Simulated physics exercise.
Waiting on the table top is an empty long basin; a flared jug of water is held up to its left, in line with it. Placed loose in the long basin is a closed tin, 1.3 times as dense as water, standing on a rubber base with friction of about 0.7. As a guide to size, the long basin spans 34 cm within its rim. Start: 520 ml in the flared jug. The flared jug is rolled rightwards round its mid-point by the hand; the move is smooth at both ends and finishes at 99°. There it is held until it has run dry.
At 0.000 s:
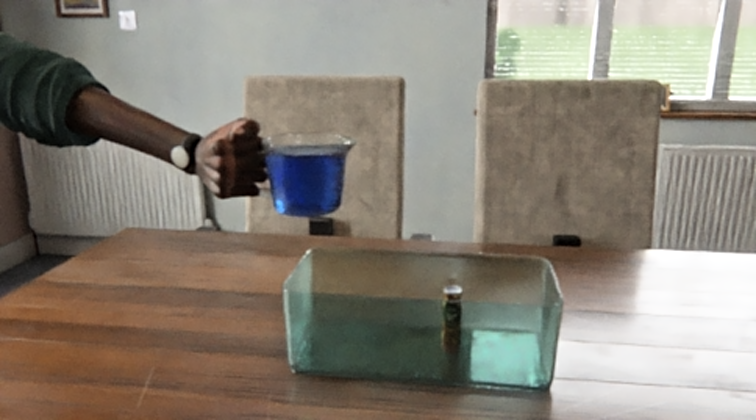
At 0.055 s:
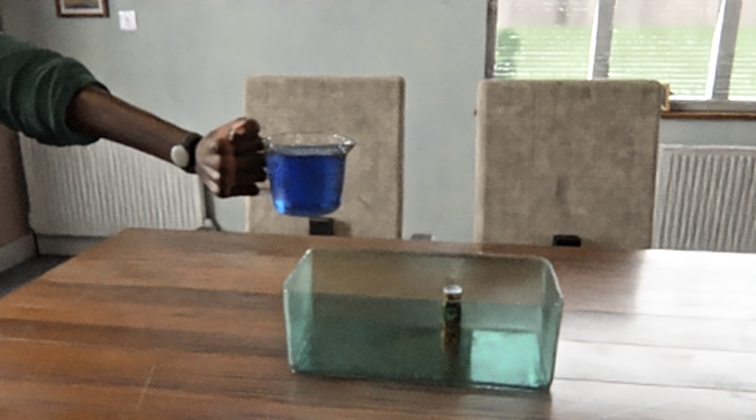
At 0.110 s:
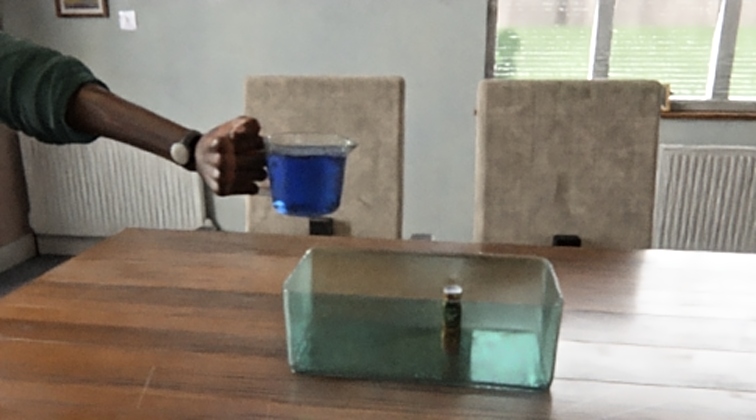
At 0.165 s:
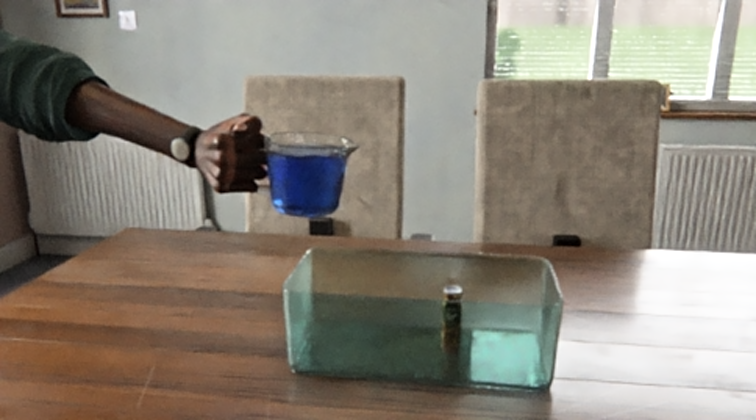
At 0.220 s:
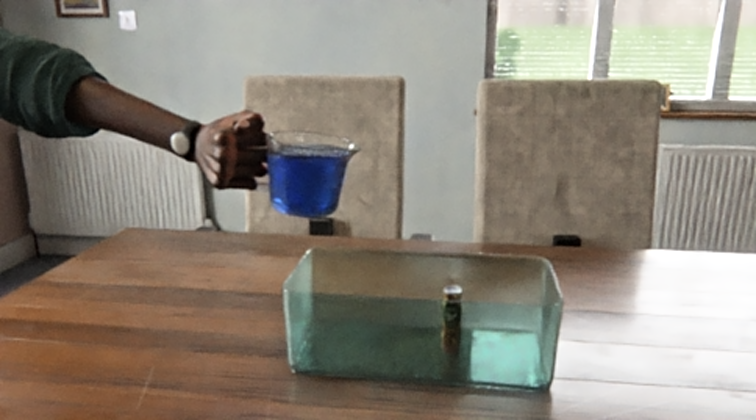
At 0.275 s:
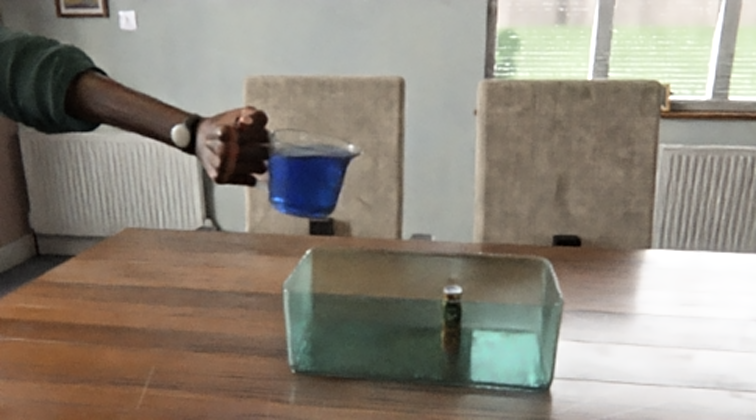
A glass jug of blue water, held up by a hand on the left, stayed level at first, then tilted slightly to the right above a clear basin holding a small closed container on a wooden table.
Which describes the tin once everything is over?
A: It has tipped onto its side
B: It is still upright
The answer is B.
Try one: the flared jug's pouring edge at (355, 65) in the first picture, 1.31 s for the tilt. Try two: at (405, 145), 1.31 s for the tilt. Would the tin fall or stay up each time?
Try 1: Still standing; try 2: Tipped over.
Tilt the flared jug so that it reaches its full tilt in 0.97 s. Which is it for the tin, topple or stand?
Result: Tin upright.
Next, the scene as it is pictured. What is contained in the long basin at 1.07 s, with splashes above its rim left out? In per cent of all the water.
I reckon close to 68 per cent.
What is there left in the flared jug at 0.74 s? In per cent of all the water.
72 %.
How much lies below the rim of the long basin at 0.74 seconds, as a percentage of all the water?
Near 10 in a hundred.
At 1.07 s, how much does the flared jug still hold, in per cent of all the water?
Around 18 in a hundred is still there.
By 0.74 s the tilt is 59° and 72 per cent is still to pour; the tin stands where it began.
By 1.07 s the tilt is 91° and 18 per cent is still to pour; the tin stands where it began.
By 1.43 s the tilt is 99° and 1 per cent is still to pour; the tin stands where it began.
By 1.81 s the tilt is 99° and 0 per cent is still to pour; the tin stands where it began.
At rest the tin stands where it began.
